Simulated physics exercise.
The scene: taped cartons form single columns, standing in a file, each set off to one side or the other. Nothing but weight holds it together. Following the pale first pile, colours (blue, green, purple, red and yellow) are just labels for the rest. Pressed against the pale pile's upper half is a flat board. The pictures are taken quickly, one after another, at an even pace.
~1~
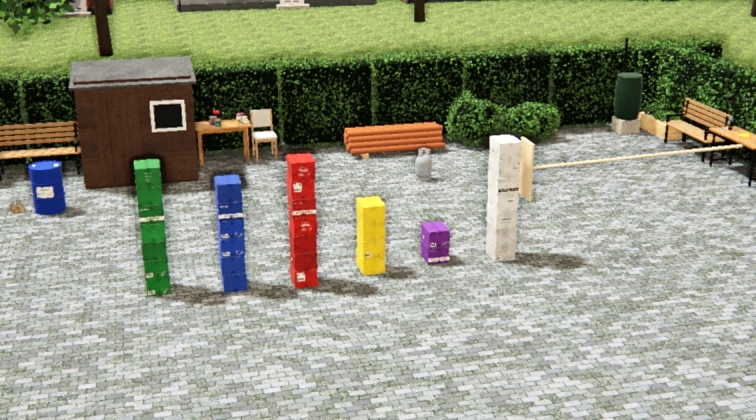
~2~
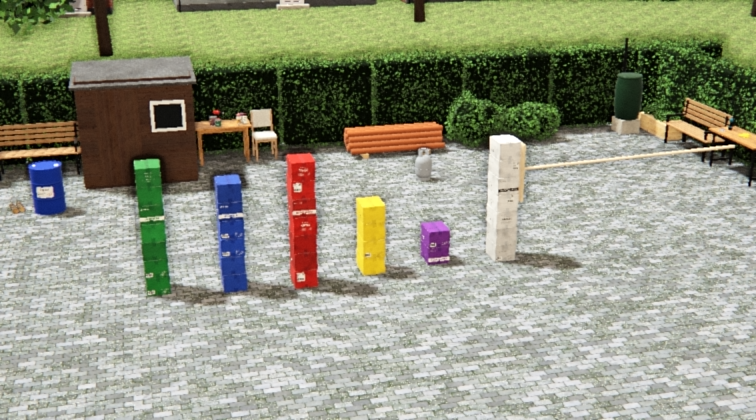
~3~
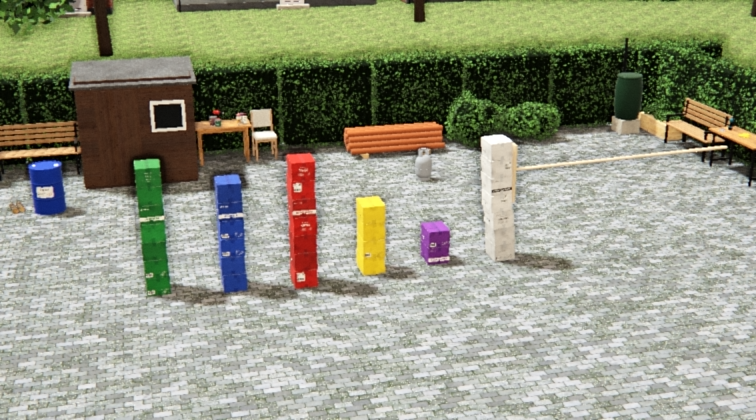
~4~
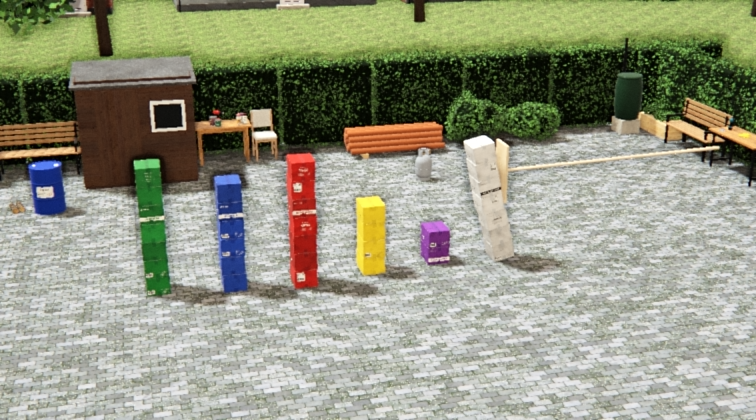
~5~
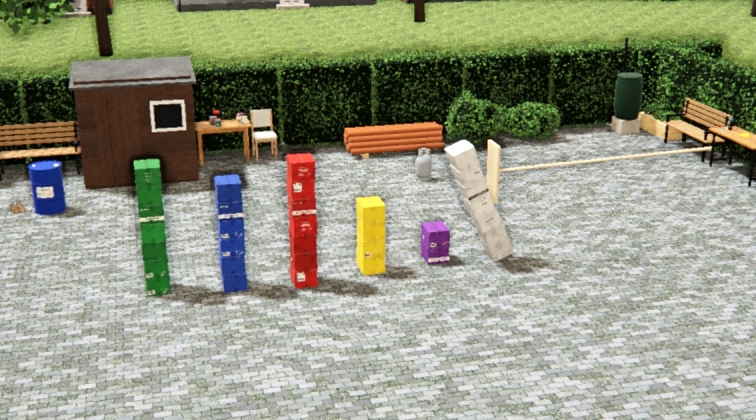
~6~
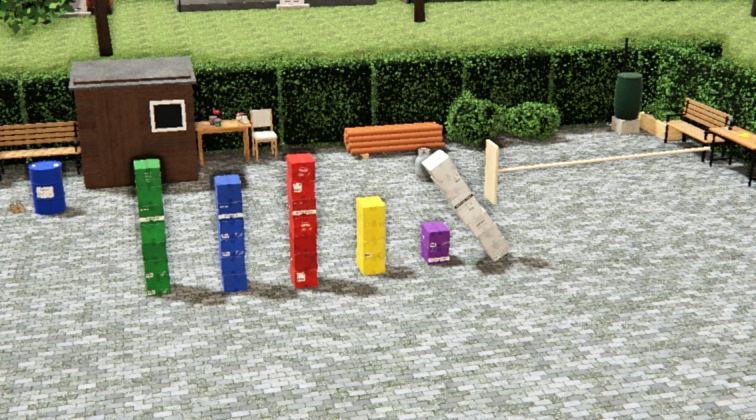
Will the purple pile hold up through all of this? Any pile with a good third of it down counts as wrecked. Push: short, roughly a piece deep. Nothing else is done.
Yes, it stays standing.
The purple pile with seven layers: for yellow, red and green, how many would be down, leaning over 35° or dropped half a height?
The counts are yellow 3, red 0 and green 0.
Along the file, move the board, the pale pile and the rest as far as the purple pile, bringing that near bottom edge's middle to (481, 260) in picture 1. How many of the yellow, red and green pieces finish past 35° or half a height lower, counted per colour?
Yellow 0, red 0, green 0.
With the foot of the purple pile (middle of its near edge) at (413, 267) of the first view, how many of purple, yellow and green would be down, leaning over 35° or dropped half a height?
Pile by pile, I count purple 0, yellow 3 and green 0.
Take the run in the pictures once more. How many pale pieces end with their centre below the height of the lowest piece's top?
Altogether it is 4.
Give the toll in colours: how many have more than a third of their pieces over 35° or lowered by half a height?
4.
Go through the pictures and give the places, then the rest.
In the first frame (places mark the middle of the side facing us), board (532, 165) not yet touching; top purple carton (440, 239); top yellow carton (374, 215); the rest undisturbed.
Board (524, 166) not yet touching; top purple carton (440, 239), in the second frame.
Board (515, 167) pushing, top of the pale pile leaning barely; top purple carton (440, 239); the rest undisturbed, in the third frame.
Board (507, 168) pushing, top of the pale pile leaning a little; top purple carton (440, 239); the rest undisturbed, in the fourth frame.
Board (498, 168) pushing, top of the pale pile leaning clearly; top purple carton (440, 239); the rest undisturbed, in the fifth frame.
Board (497, 168) stopped, top of the pale pile leaning well over; top purple carton (440, 239); top green carton (148, 178); the rest undisturbed, in the sixth frame.
Soon after the last picture, 7 of the pale pile down; none of the 2 purple cartons down (0 of 26 in all colours); top purple carton shifted a little; top yellow carton leaning clearly.
A little later, 7 of the pale pile down; none of the 2 purple cartons down (7 of 26 in all colours); top purple carton shifted a little; top yellow carton on its side.
Later still, 7 of the pale pile down; none of the 2 purple cartons down (16 of 26 in all colours); top purple carton shifted a little; top yellow carton on its side.
After that, 7 of the pale pile down; none of the 2 purple cartons down (22 of 26 in all colours); top purple carton shifted a little; top green carton upside down.
At rest, 7 of the pale pile down; none of the 2 purple cartons down (22 of 26 in all colours); top purple carton shifted a little; top green carton upside down. As the last picture would show them, middles, top purple carton near (432, 235).
